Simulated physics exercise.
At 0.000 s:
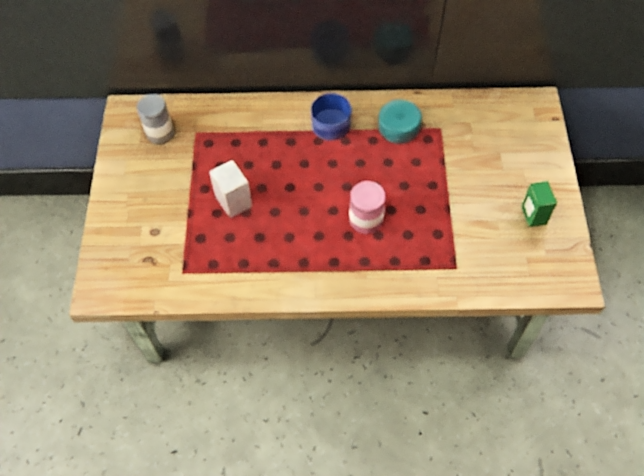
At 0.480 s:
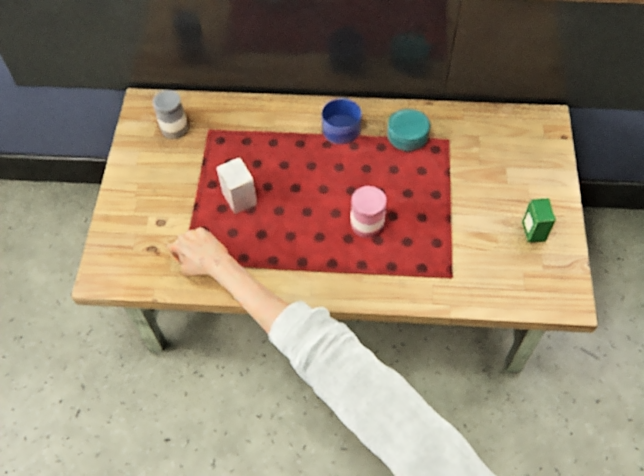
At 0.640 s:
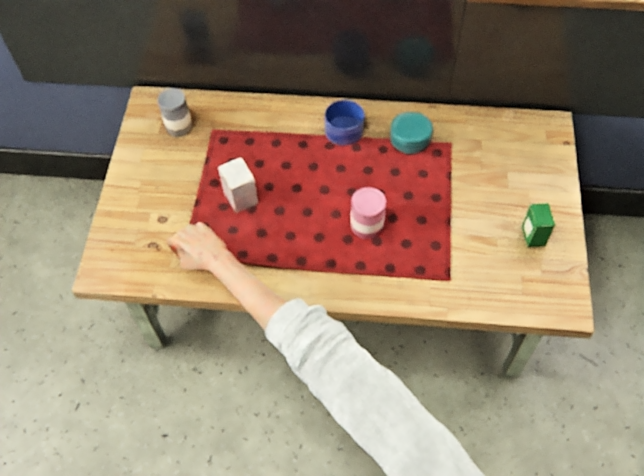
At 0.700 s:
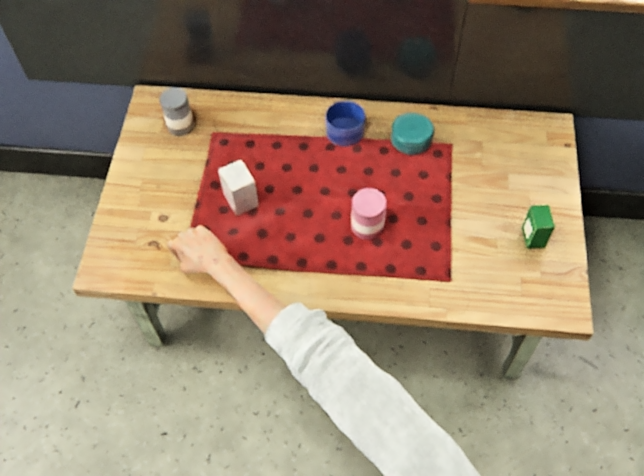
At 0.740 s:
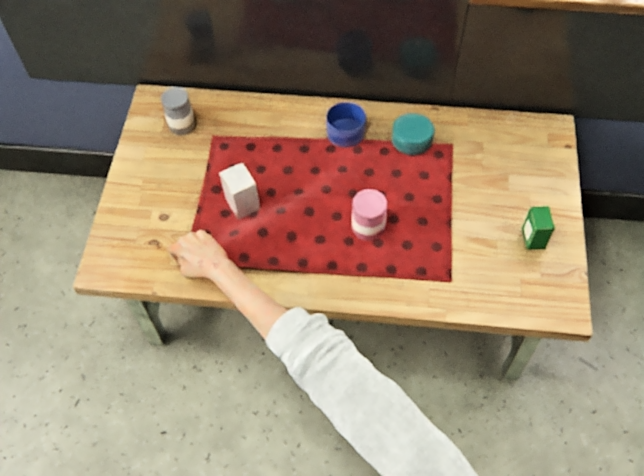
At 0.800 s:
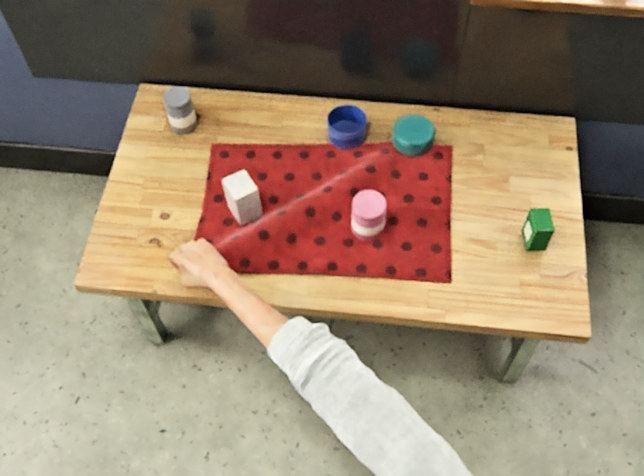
A red picnic cloth with dark dots lies on a light wooden table, seen from above at an angle. On it stand a white block at left and a pink canister near the middle, with a blue cup and teal tub along the back, a grey canister back left and a green box right. The view shifts slightly as a grey-sleeved arm reaches in and pinches the front-left hem, drawing it slightly forward, creasing the cloth diagonally and shifting the block slightly.
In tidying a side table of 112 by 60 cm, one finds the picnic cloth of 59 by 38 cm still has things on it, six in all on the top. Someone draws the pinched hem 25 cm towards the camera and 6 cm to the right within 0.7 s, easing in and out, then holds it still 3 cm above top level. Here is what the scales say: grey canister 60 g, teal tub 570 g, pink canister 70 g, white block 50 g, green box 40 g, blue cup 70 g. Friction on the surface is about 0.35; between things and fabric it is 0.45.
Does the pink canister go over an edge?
It does not come off.
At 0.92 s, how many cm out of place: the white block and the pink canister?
I'd put the white block at some 8 centimetres and the pink canister at some 2 centimetres.
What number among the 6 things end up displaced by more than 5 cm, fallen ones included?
It adds up to 2.
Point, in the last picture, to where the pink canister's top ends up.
Rest point, last frame: Approx. (353, 247).
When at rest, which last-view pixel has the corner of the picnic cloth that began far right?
(392, 162) or thereabouts.
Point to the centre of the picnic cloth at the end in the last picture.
Around (298, 260).
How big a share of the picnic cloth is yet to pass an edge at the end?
About 80 per cent.
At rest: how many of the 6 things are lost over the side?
All told, 0.
By 0.9 s, 100 % of the picnic cloth is still over the top; pink canister 3 cm off its start, white block 9 cm off its start, blue cup 2 cm off its start.
By 1.1 s, 90 % of the picnic cloth is still over the top; pink canister 6 cm off its start, white block 16 cm off its start, blue cup 2 cm off its start.
By 1.2 s, 85 % of the picnic cloth is still over the top; pink canister 11 cm off its start at (356, 242), white block 22 cm off its start at (217, 254), blue cup 2 cm off its start at (342, 123).
By 1.3 s, 80 % of the picnic cloth is still over the top; pink canister 12 cm off its start, white block 25 cm off its start, blue cup 2 cm off its start.
By 2.9 s, 80 % of the picnic cloth is still over the top; pink canister 12 cm off its start at (353, 247), white block 25 cm off its start at (210, 265), blue cup 2 cm off its start at (342, 123), teal tub 2 cm off its start at (406, 132).
